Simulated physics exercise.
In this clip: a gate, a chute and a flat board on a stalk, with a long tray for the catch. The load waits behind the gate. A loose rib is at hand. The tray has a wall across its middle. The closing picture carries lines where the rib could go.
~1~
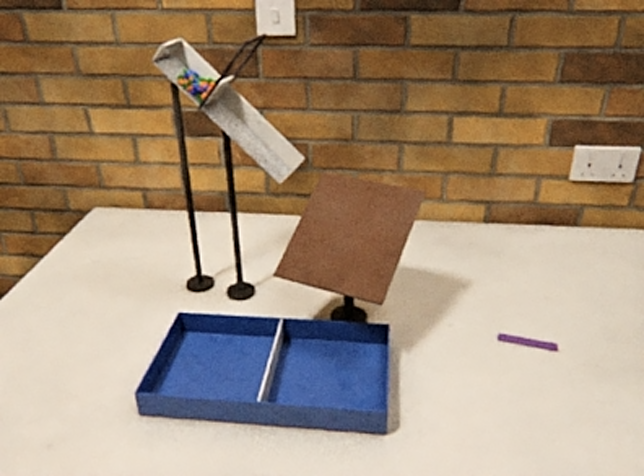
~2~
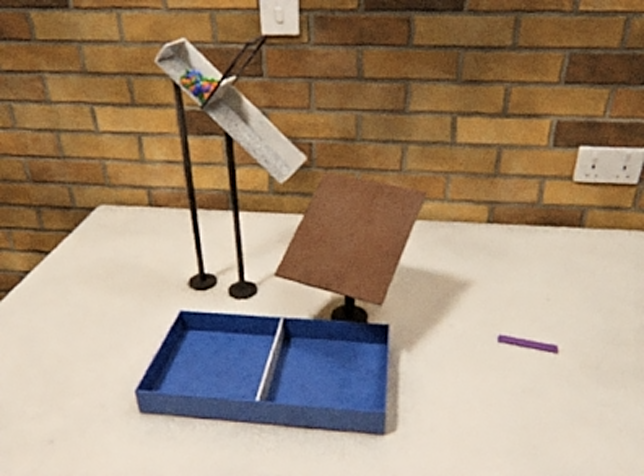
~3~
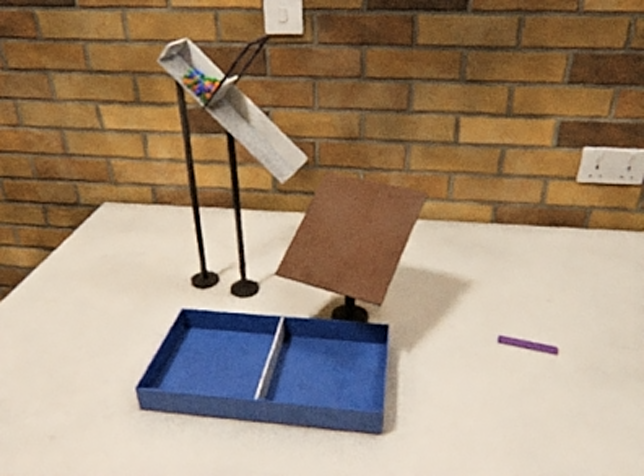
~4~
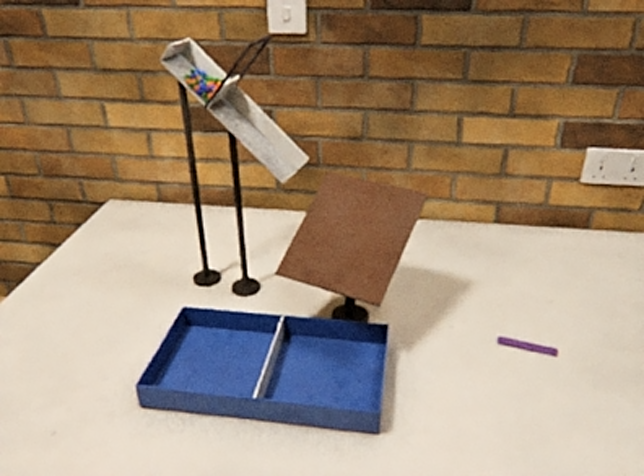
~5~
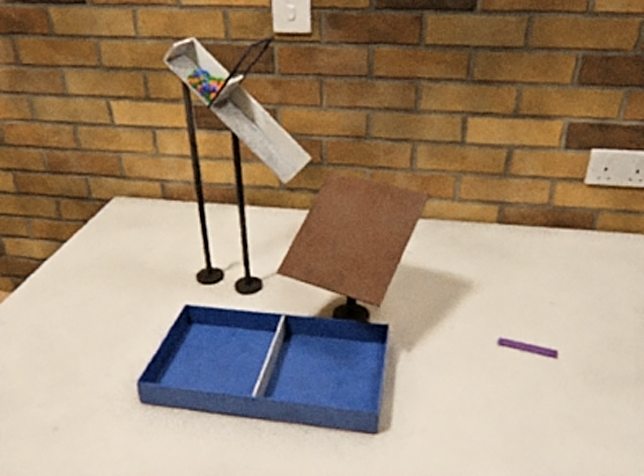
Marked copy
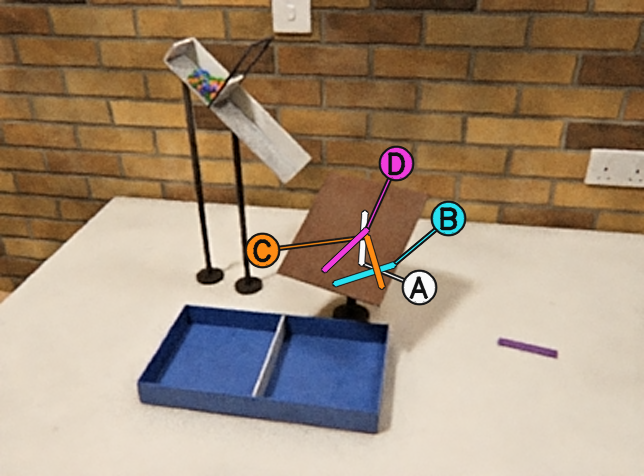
On a pale tabletop before a brick wall, colourful beads sit behind a gate in a raised, sloping chute, near a tilted brown board, a divided blue tray and a purple strip; nothing moves except a slight drift of the view.
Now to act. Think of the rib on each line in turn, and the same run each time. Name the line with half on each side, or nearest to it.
The answer is line D.
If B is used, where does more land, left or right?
The right half.
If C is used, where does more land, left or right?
More lands on the right.
On the marked copy, line A from (364, 213) to (361, 263); line B from (393, 265) to (335, 283); line C from (367, 237) to (381, 286); line D from (366, 230) to (324, 269).
Choosing A, of what is caught, a small part in the left half, nearly all in the right.
Choosing B, of what is caught, a small part in the left half, nearly all in the right.
Choosing C, of what is caught, a small part in the left half, nearly all in the right.
Choosing D, of what is caught, about half in the left half, about half in the right.
